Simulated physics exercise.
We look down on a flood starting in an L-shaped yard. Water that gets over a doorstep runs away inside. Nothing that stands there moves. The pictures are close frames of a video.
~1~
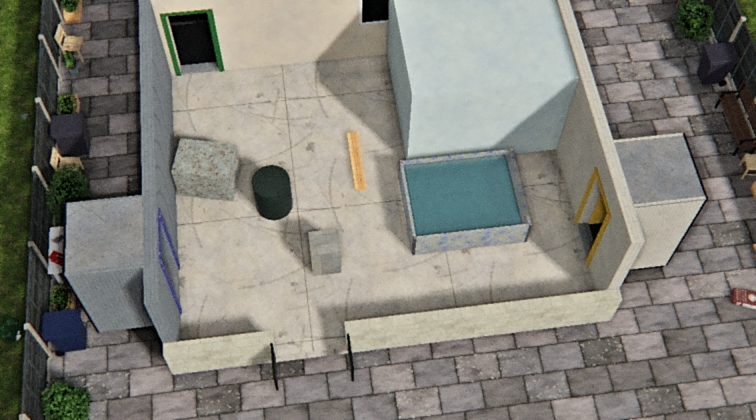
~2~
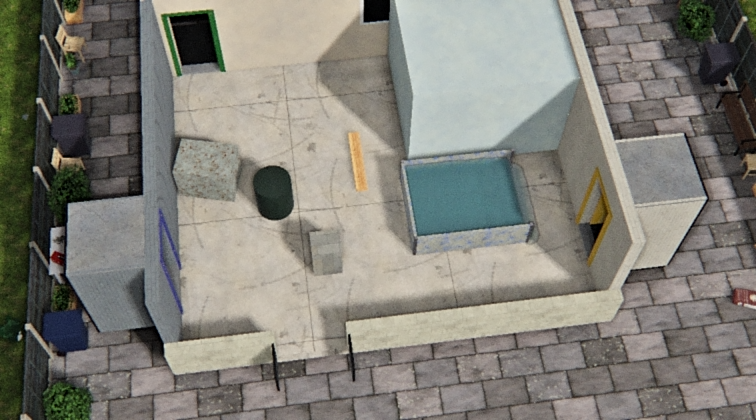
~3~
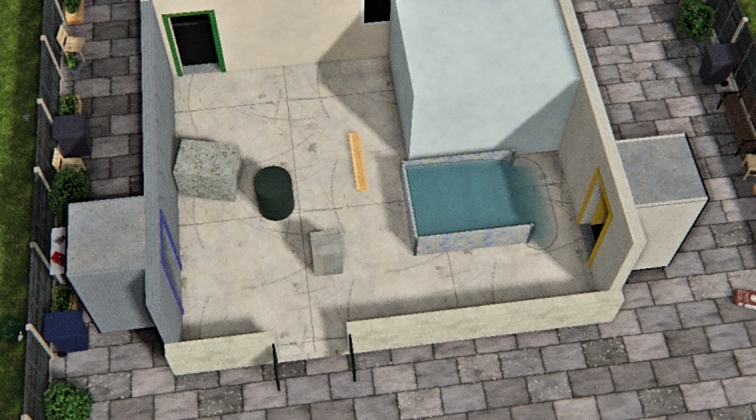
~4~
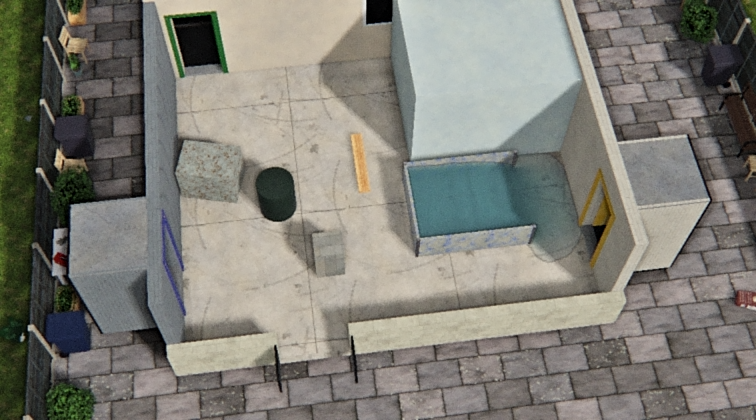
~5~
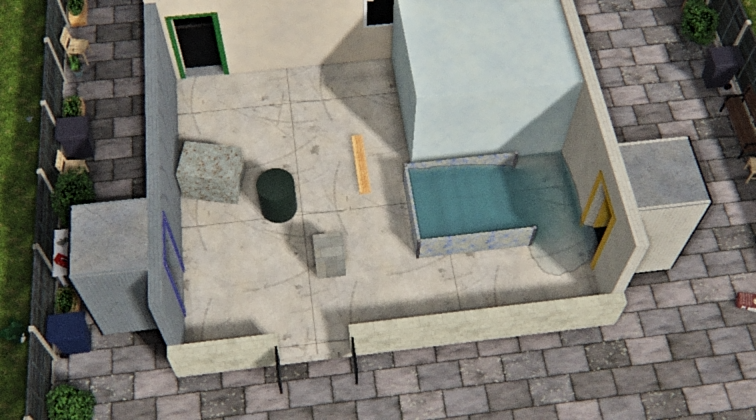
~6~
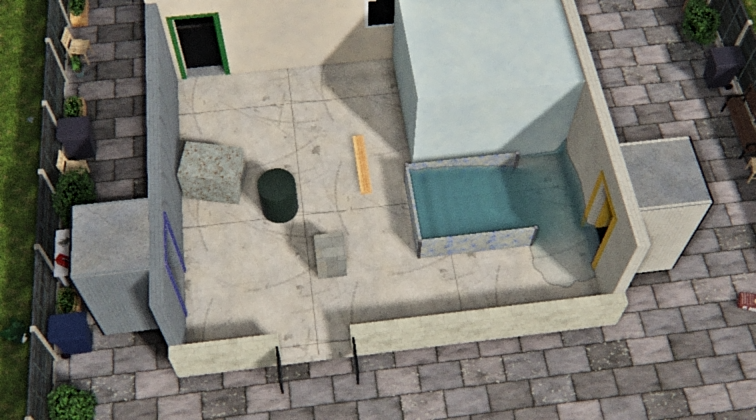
In an L-shaped yard, water pours from the tank's right side and spreads across the floor.
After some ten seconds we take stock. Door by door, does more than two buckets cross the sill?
In the end: The blue door stays under that; the yellow door takes more than that; the green door stays under that.
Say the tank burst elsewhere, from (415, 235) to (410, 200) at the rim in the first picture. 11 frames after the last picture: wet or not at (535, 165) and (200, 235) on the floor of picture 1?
As listed: Free of water, wet.
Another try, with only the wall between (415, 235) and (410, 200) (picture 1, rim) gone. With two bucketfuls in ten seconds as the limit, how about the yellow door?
The yellow one lets less in.
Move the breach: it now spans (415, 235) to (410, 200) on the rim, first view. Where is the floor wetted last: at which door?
I say the yellow one.
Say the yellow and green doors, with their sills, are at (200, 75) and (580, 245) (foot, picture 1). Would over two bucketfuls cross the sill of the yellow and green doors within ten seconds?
One by one: Yellow door takes less, green door goes over.
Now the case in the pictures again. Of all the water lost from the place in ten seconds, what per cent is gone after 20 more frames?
Near 55 in a hundred.
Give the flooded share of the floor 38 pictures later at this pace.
About 60 per cent.
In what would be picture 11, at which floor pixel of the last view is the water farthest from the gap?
Close to (604, 309).
A moment on, water covers 10 % of the floor; the blue door not reached, the yellow door over two buckets in, the green door not reached.
Next, water covers 15 % of the floor; the blue door not reached, the yellow door far over two buckets in, the green door not reached.
Then, water covers 35 % of the floor; the blue door not reached, the yellow door far over two buckets in, the green door not reached.
Later, water covers 60 % of the floor; the blue door wet at the sill, nothing in, the yellow door far over two buckets in, the green door not reached.
In the end, water covers 90 % of the floor; the blue door wet at the sill, nothing in, the yellow door far over two buckets in, the green door wet at the sill, nothing in.
